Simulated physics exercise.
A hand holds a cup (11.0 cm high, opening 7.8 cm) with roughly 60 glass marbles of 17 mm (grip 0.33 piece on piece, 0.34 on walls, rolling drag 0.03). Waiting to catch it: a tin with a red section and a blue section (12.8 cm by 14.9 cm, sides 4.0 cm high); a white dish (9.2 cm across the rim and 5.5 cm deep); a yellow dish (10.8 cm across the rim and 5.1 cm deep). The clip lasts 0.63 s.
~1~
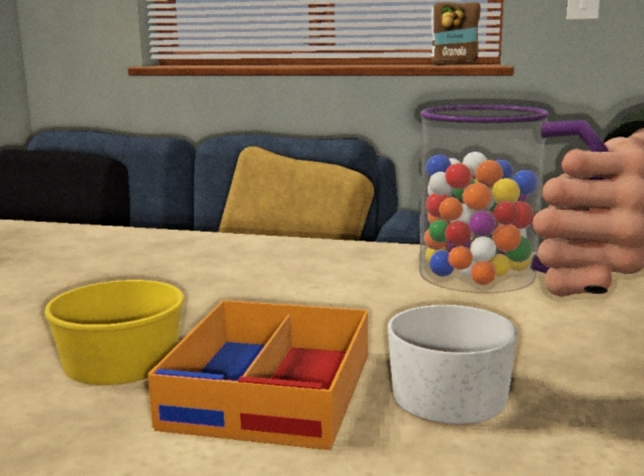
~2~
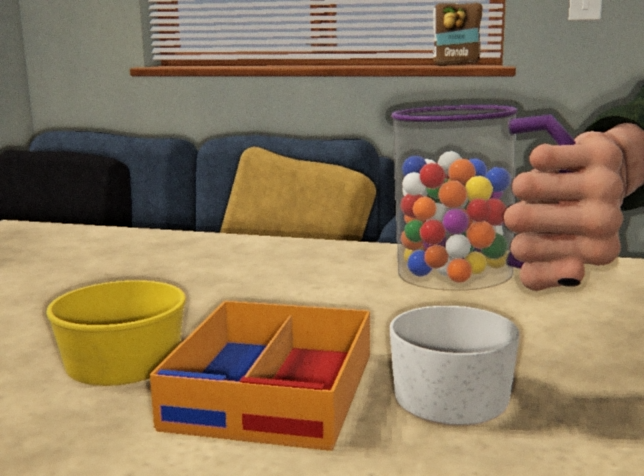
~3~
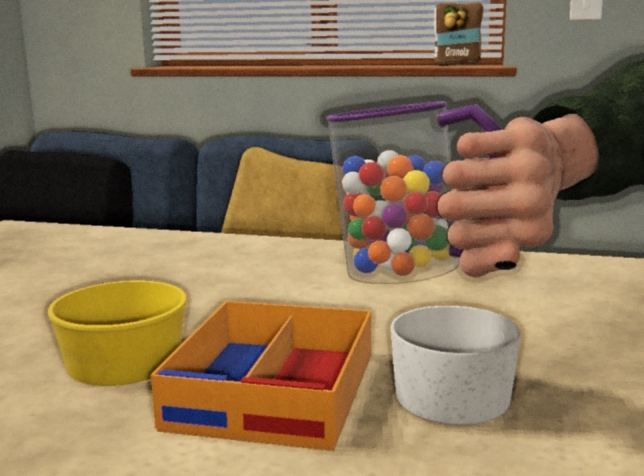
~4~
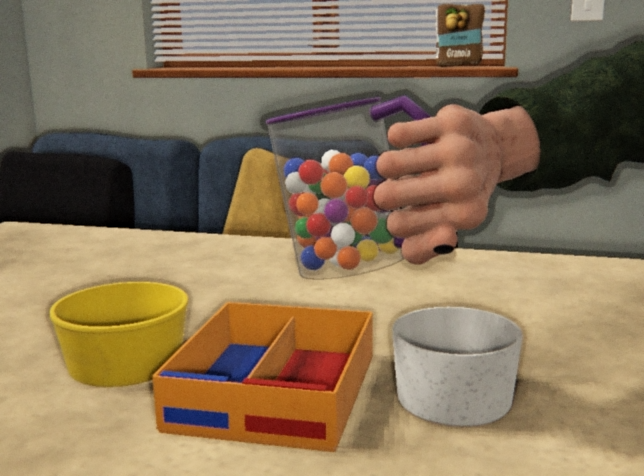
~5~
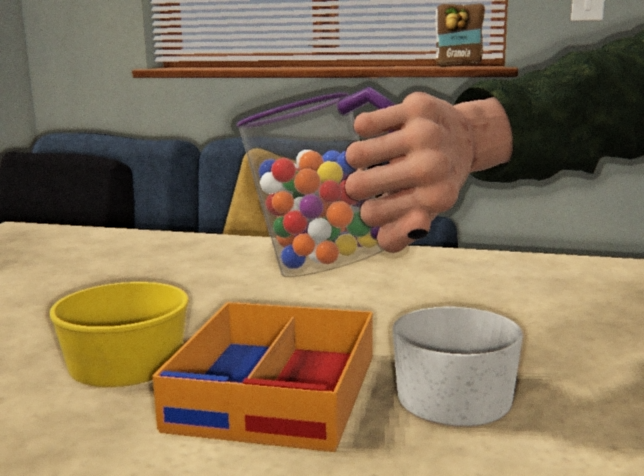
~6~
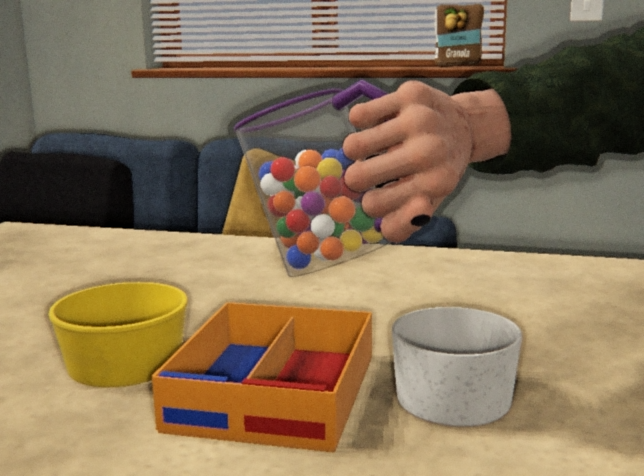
A hand in a dark green sleeve holds a clear, purple-rimmed cup of many-coloured balls above a pale table, seen from the front, with blue sofas, a mustard cushion and a blinded window behind. On the table sit a yellow dish at left, an orange tin with blue and red sections, and a speckled white dish at right. The hand carries the cup left, tilting it gradually leftward, then slows its sideways travel while the tilt increases, the view staying nearly still.
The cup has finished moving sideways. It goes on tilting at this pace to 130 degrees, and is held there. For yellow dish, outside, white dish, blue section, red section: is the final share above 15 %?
In the yellow dish: Under; outside everything: Over; in the white dish: Under; in the blue section: Over; in the red section: Under.
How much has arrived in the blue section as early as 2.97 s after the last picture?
Some 60 per cent.
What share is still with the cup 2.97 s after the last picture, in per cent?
About 0 per cent.
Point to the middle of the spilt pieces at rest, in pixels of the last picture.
Around (231, 270).
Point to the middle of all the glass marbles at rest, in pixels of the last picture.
At about (230, 364).
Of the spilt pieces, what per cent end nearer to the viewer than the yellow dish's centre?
Some 30 per cent.
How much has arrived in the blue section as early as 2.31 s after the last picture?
About 35 per cent by then.
Then, 0.89 s after the last picture, tilt 57 degrees; cup 100 %; middle of all pieces near (336, 187).
Then, 1.63 s after the last picture, tilt 86 degrees; cup 100 %; middle of all pieces near (333, 170).
Then, 2.31 s after the last picture, tilt 113 degrees; blue section 35 %, cup 35 %, outside 10 %, in the air 15 %; middle of all pieces near (258, 269).
Then, 2.97 s after the last picture, tilt 130 degrees; yellow dish 5 %, blue section 60 %, red section 5 %, outside 30 %; middle of all pieces near (219, 346).
In the end, white dish 0 %, yellow dish 5 %, blue section 60 %, red section 5 %, cup 0 %, outside 30 %.
